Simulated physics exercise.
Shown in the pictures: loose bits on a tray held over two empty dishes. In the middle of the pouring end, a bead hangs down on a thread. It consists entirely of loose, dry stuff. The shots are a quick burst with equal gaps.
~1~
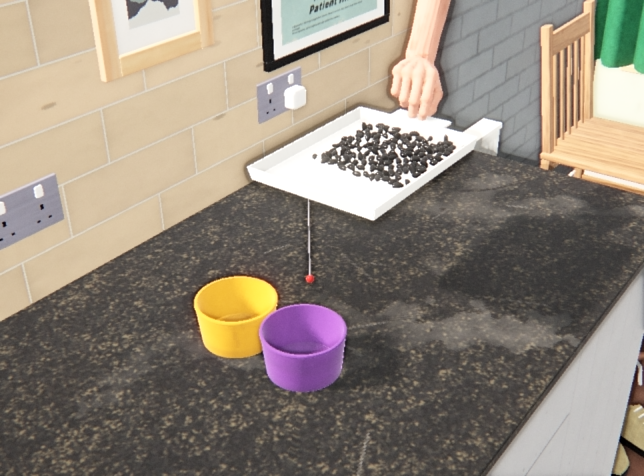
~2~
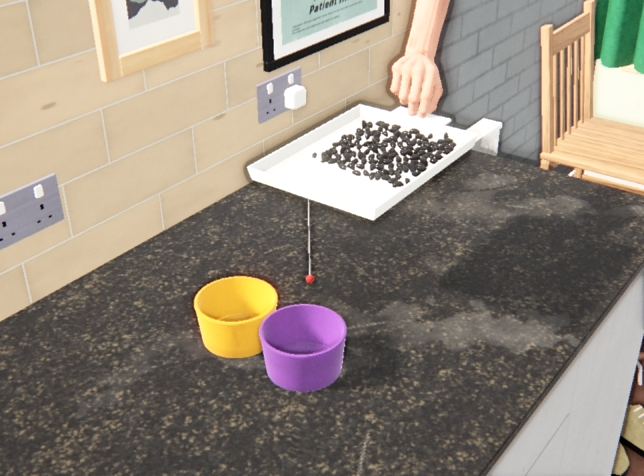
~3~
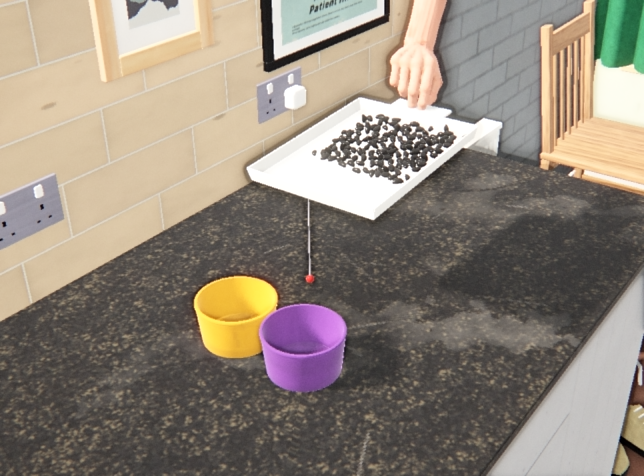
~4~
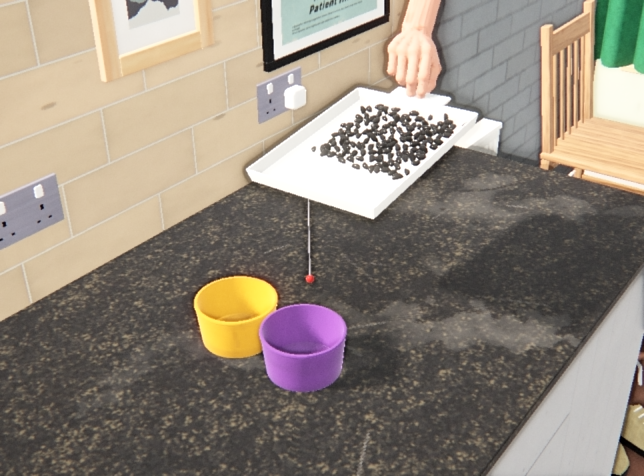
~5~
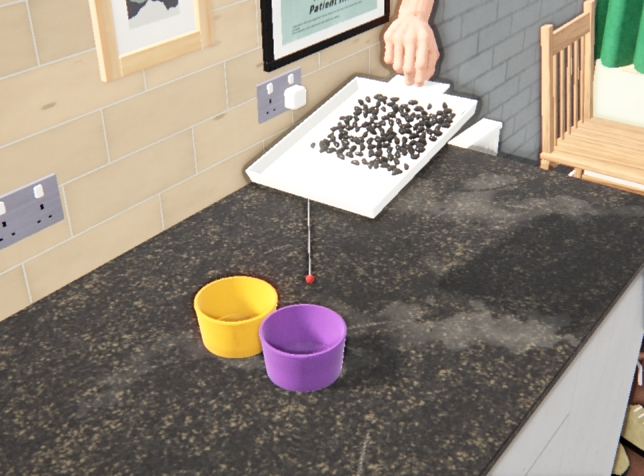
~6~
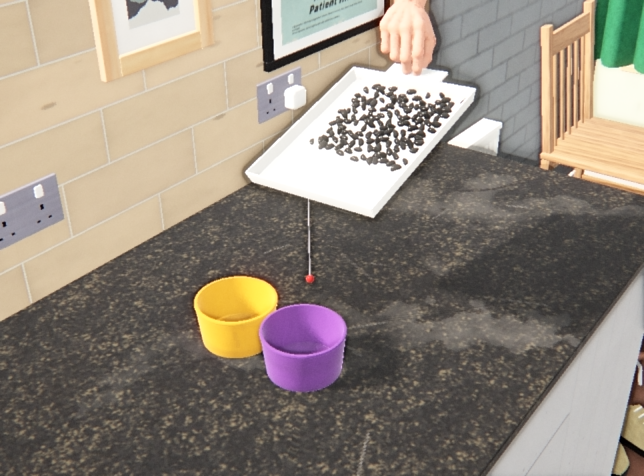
A hand slowly raises the far end of a white tray of black beans.
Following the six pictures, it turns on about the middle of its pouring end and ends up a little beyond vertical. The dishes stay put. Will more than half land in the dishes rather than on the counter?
Yes.
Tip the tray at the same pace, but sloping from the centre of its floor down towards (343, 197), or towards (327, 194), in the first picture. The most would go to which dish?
The right-side dish, then the right-side dish.
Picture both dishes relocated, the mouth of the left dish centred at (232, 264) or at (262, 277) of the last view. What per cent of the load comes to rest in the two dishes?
Trial 1 about 50 %, trial 2 about 60 %.
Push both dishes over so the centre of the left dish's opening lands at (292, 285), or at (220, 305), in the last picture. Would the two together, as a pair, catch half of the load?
With the first shift the pair saves less than a half; with the second, less than a half.
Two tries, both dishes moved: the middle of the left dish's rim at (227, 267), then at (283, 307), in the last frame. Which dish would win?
First try: The right-side dish; second try: The left-side dish.
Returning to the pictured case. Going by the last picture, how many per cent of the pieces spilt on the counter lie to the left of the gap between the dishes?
Roughly 40 in a hundred.
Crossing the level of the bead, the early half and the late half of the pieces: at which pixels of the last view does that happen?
First close to (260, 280), next close to (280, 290).
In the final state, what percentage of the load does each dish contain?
So the left dish gets 40 % of the load, while the right one gets 20 %.
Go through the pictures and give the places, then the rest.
The first picture shows corners of the pouring end at (252, 167) and (374, 207), level; middle of the load at (392, 153), black beans; left dish at (210, 333); right dish at (277, 366); bead on its thread at (310, 279).
The second picture shows corners of the pouring end at (252, 167) and (374, 207), level; middle of the load at (392, 151).
The third picture shows corners of the pouring end at (251, 168) and (373, 207), tipped barely, lowest at the left corner; middle of the load at (392, 146).
The fourth picture shows corners of the pouring end at (251, 169) and (372, 206), tipped a little, lowest at the left corner; middle of the load at (391, 138).
The fifth picture shows corners of the pouring end at (250, 170) and (371, 206), tipped a little, lowest at the left corner; middle of the load at (390, 130).
The sixth picture shows corners of the pouring end at (249, 171) and (371, 206), tipped clearly, lowest at the left corner; middle of the load at (389, 123); left dish at (210, 333); right dish at (277, 366).
Soon, tray tipped steeply; nearly all on the tray; a stray few in the air.
A while on, tray tipped right over; most on the tray; a stray few in the right dish; a small part in the left dish; a small part outside both; a stray few in the air.
Towards the end, tray tipped past a quarter turn; about a quarter in the right dish; about a third in the left dish; about a third outside both.
Finally, tray tipped past a quarter turn; about a quarter in the right dish; about a third in the left dish; about a third outside both.
